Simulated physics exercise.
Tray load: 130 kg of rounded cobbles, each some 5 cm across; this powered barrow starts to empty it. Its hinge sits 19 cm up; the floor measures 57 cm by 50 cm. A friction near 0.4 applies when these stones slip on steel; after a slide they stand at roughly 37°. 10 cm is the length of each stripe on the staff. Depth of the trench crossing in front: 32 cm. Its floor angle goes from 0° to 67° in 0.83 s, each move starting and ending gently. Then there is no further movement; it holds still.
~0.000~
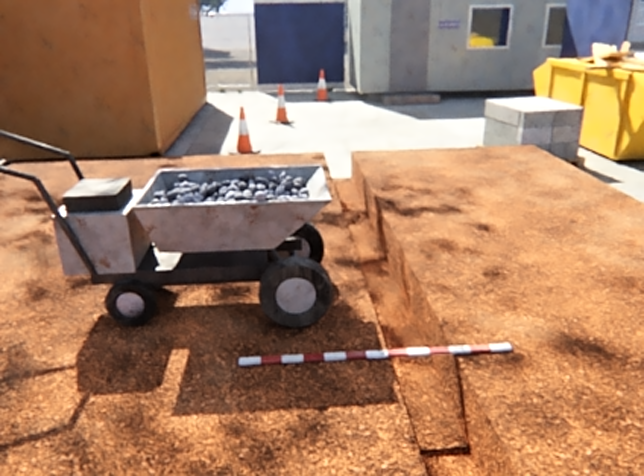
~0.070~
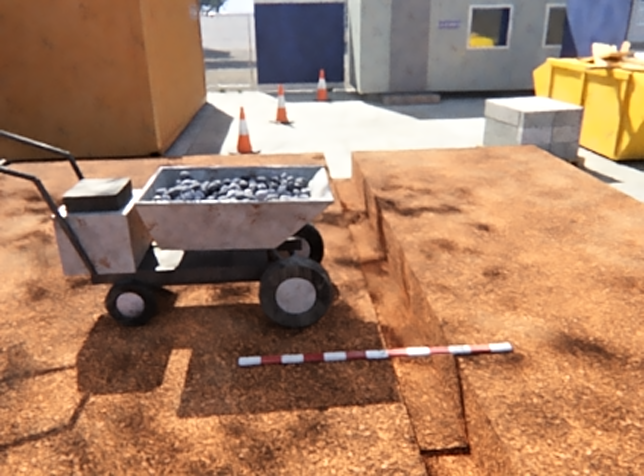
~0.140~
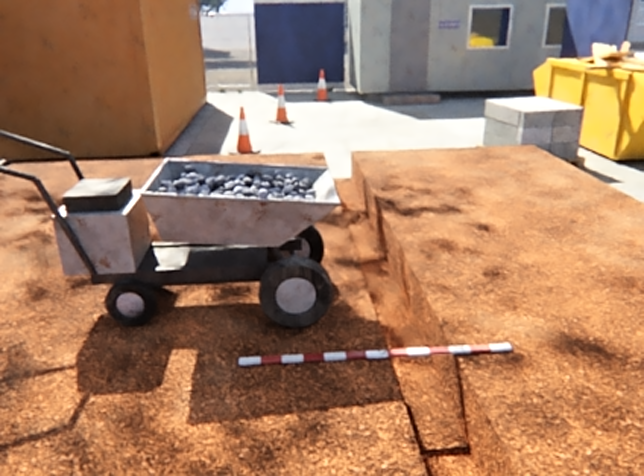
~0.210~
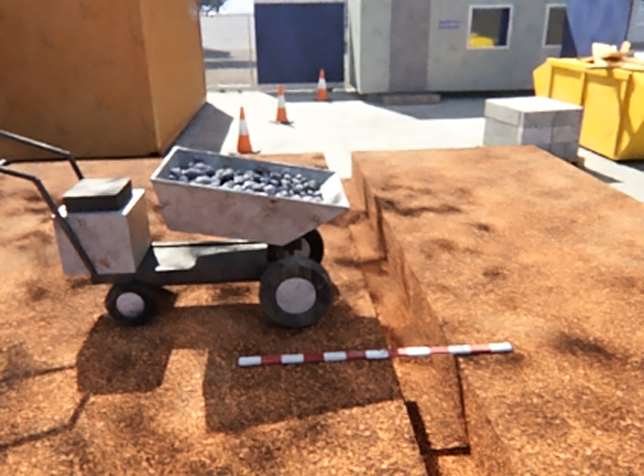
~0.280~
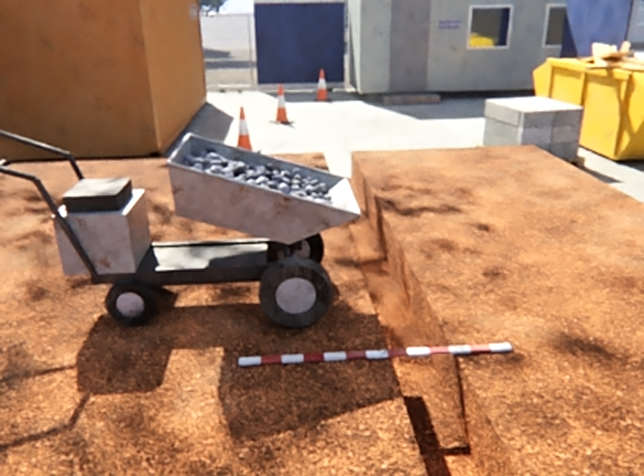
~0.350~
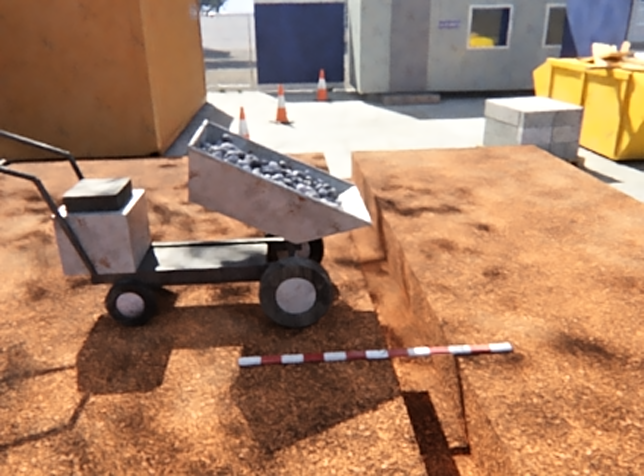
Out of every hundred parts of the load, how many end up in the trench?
Close to 44 in a hundred.
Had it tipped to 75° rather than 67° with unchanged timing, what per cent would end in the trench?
Share in trench: Approx. 50%.
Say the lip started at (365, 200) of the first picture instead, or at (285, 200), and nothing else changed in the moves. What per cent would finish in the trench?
First spot about 10, second spot about 95 per cent.
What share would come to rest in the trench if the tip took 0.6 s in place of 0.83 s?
I'd put it at some 35 in a hundred.
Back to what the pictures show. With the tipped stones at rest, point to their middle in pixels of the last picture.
Centre estimate: Around (439, 289).
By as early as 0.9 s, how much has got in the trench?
20 per cent or so by then.
After 0.6 s the floor is at 56°; 100 % in the tray; the foremost stones are at (381, 234).
After 0.9 s the floor is at 67°; 64 % in the tray, 22 % in the trench, 15 % past the trench; the foremost stones are at (454, 287).
After 1.3 s the floor is at 67°; 13 % in the tray, 32 % in the trench, 54 % past the trench; the foremost stones are at (578, 290).
After 3.2 s the floor is at 67°; 0 % in the tray, 44 % in the trench, 56 % past the trench; the foremost stones are past the picture's edge.
